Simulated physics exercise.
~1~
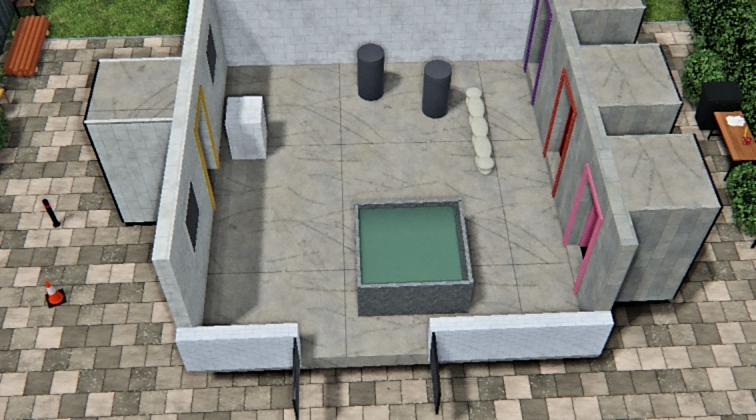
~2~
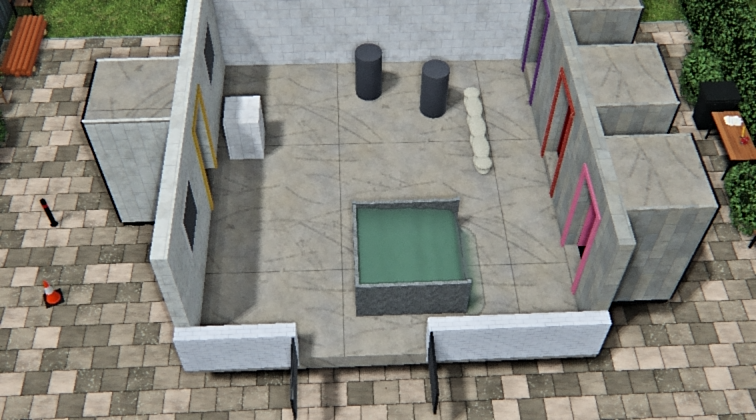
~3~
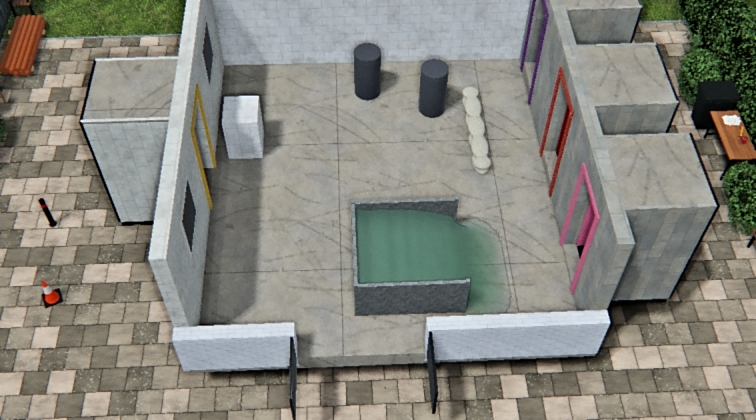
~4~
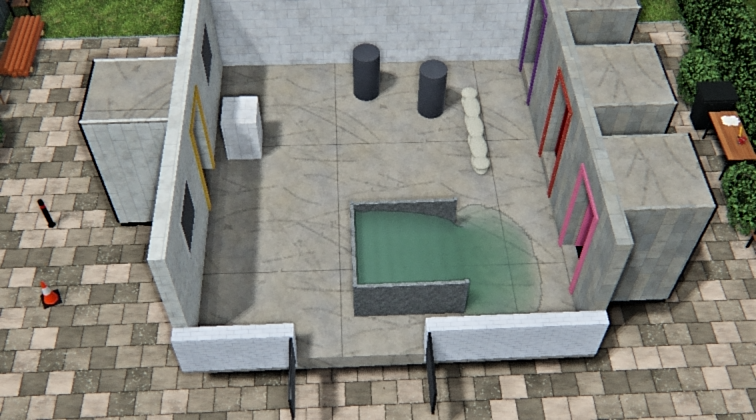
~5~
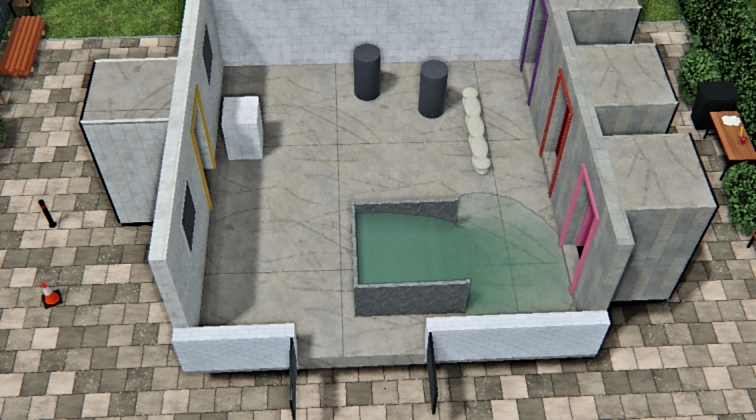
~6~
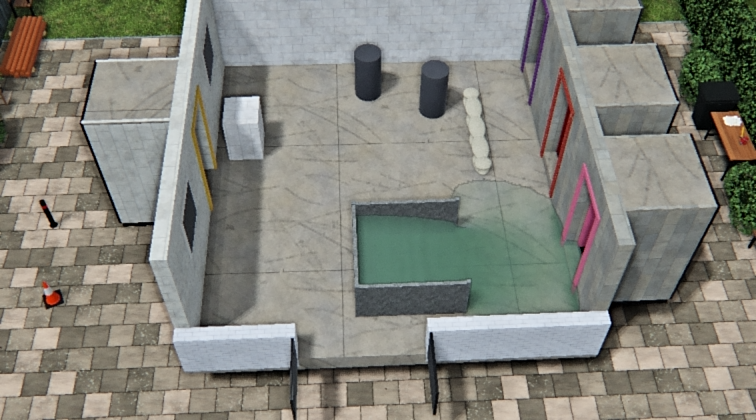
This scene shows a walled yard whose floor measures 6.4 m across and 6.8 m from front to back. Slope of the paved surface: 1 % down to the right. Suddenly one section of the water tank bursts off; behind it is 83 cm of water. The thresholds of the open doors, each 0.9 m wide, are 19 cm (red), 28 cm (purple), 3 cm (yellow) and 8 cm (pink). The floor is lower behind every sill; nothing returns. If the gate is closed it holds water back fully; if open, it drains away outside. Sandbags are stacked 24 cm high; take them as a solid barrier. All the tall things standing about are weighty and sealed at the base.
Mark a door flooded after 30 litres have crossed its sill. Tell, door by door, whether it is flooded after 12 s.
Red door - no; purple door - no; yellow door - no; pink door - yes.
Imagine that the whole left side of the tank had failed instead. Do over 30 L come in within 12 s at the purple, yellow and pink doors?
Here's how it goes: Purple falls short, yellow exceeds it, pink falls short.
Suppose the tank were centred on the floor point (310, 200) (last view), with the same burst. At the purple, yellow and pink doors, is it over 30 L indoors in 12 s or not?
At the purple door the limit is not exceeded, at the yellow door not exceeded, at the pink door surpassed.
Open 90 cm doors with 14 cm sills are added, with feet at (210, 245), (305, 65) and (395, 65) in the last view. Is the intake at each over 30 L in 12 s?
Per doorway, in order: Insufficient / insufficient / insufficient.
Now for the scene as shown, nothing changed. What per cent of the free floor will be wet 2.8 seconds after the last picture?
About 35 per cent.
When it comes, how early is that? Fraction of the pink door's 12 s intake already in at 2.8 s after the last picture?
Some 90 per cent by then.
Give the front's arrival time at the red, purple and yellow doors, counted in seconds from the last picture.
The front reaches red at 0.2 s, purple at 1.1 s, yellow at 8.0 s.
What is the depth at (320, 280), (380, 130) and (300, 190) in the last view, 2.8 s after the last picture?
0, 0, 0 cm.
Then, 0.7 s after the last picture water covers 20 % of the floor and is deepest (48 cm) near (578, 335); red door 16 cm at the sill, 0 L in, purple door not reached, yellow door not reached, pink door 36 cm at the sill, 228 L in.
Then, 1.5 s after the last picture water covers 25 % of the floor and is deepest (36 cm) near (560, 256); red door 16 cm at the sill, 0 L in, purple door 6 cm at the sill, 0 L in, yellow door not reached, pink door 35 cm at the sill, 466 L in.
Then, 2.8 s after the last picture water covers 35 % of the floor and is deepest (29 cm) near (517, 65); red door 11 cm at the sill, 1 L in, purple door 6 cm at the sill, 0 L in, yellow door not reached, pink door 20 cm at the sill, 639 L in.
Then, 6.3 s after the last picture water covers 65 % of the floor and is deepest (14 cm) near (523, 88); red door 7 cm at the sill, 1 L in, purple door 14 cm at the sill, 0 L in, yellow door not reached, pink door 8 cm at the sill, 697 L in.
Then, 11.3 s after the last picture water covers 90 % of the floor and is deepest (8 cm) near (521, 82); red door 6 cm at the sill, 1 L in, purple door 7 cm at the sill, 0 L in, yellow door 1 cm at the sill, 1 L in, pink door 5 cm at the sill, 697 L in.
